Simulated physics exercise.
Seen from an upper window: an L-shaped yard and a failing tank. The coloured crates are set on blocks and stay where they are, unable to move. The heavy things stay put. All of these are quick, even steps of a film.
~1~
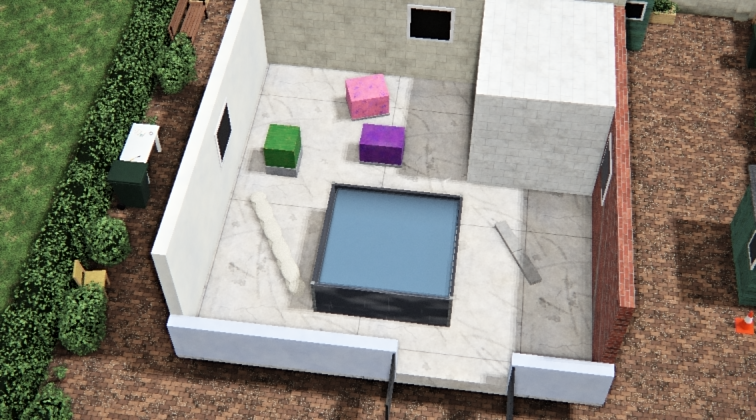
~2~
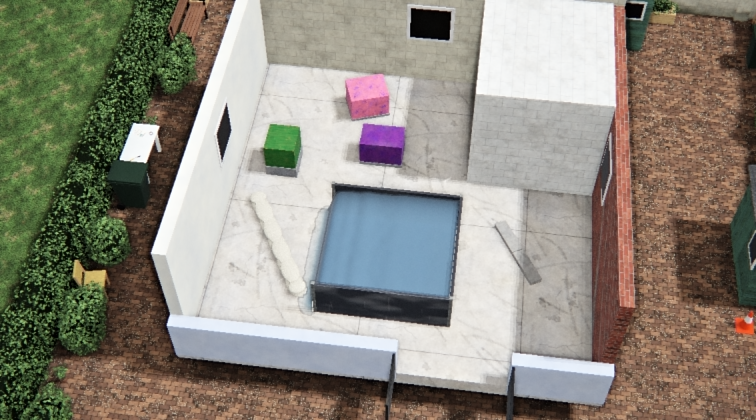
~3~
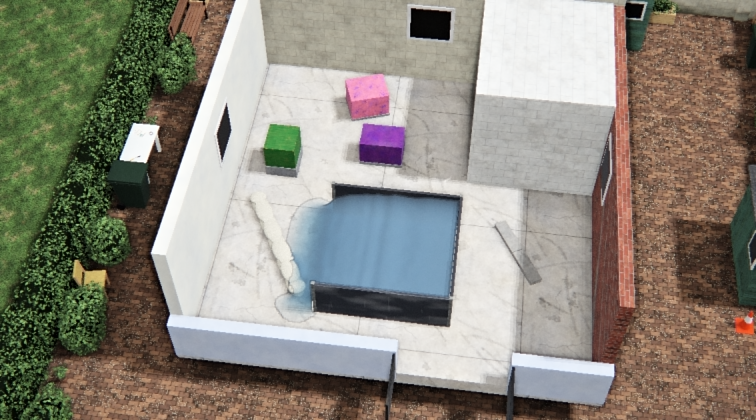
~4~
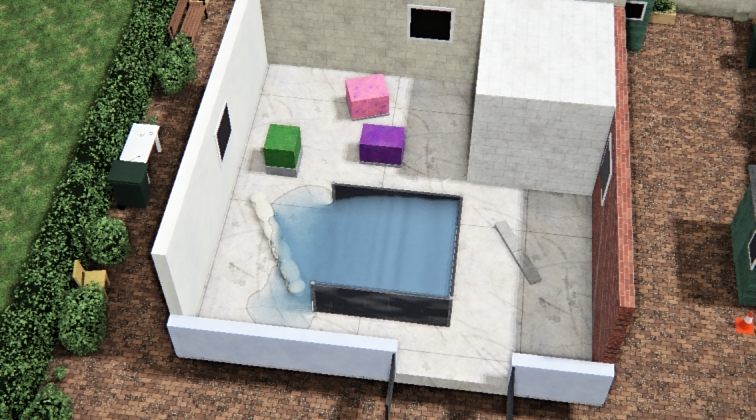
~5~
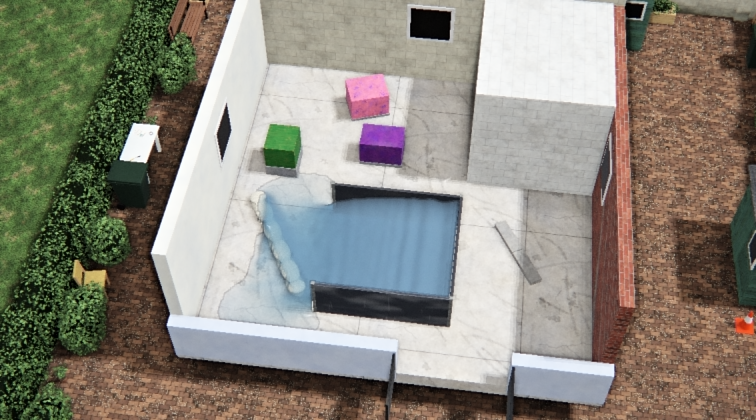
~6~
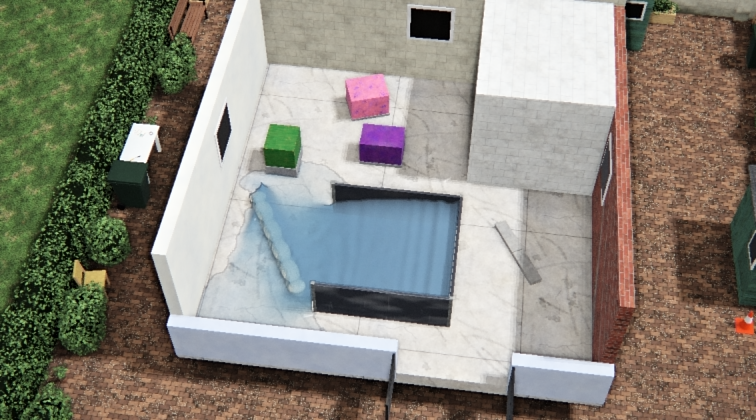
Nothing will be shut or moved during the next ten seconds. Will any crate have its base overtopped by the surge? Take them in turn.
Result: The purple crate is affected by the water; the pink crate is affected by the water; the green crate is affected by the water.
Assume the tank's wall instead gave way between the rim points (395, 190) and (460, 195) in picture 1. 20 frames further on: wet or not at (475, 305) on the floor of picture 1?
My call for that point is parched.
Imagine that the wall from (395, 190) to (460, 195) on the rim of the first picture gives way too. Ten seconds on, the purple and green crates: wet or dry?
Purple gets drenched; green stays untouched.
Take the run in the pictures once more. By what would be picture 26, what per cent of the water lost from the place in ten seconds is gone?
Near 0 in a hundred.
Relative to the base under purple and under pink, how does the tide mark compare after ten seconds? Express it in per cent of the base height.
Close to 230 per cent, and close to 380 per cent, in that order.
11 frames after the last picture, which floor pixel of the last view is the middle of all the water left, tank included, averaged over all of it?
Somewhere around (309, 246) in the last view.
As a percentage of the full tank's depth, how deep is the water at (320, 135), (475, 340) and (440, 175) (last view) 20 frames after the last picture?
I'd put them at close to 4 per cent, then 0 per cent, then 2 per cent.
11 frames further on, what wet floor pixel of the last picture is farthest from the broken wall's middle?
Approximate pixel: (268, 64).
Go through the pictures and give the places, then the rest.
The first frame shows still water in the open tank at (390, 241).
In the second frame, the front is at a hidden place, out from the gap at (326, 250).
In the third frame, the front is at (315, 201), out from the gap at (327, 252).
In the fourth frame, water pours out at (327, 253) and has run to a hidden place.
In the fifth frame, water pours out at (327, 253) and has run to a hidden place.
In the sixth frame, the front is at a hidden place, out from the gap at (327, 253).
A moment on, water covers 25 % of the floor; the purple crate not reached, the pink crate not reached, the green crate water round its plinth.
Next, water covers 40 % of the floor; the purple crate water round its plinth, the pink crate not reached, the green crate water round its plinth.
Then, water covers 60 % of the floor; the purple crate water round its plinth, the pink crate water round its plinth, the green crate water round its plinth.
Later, water covers 85 % of the floor; the purple crate water round its plinth, the pink crate water round its plinth, the green crate water round its plinth.
In the end, water covers 95 % of the floor; the purple crate was topped, the pink crate was topped, the green crate was topped.
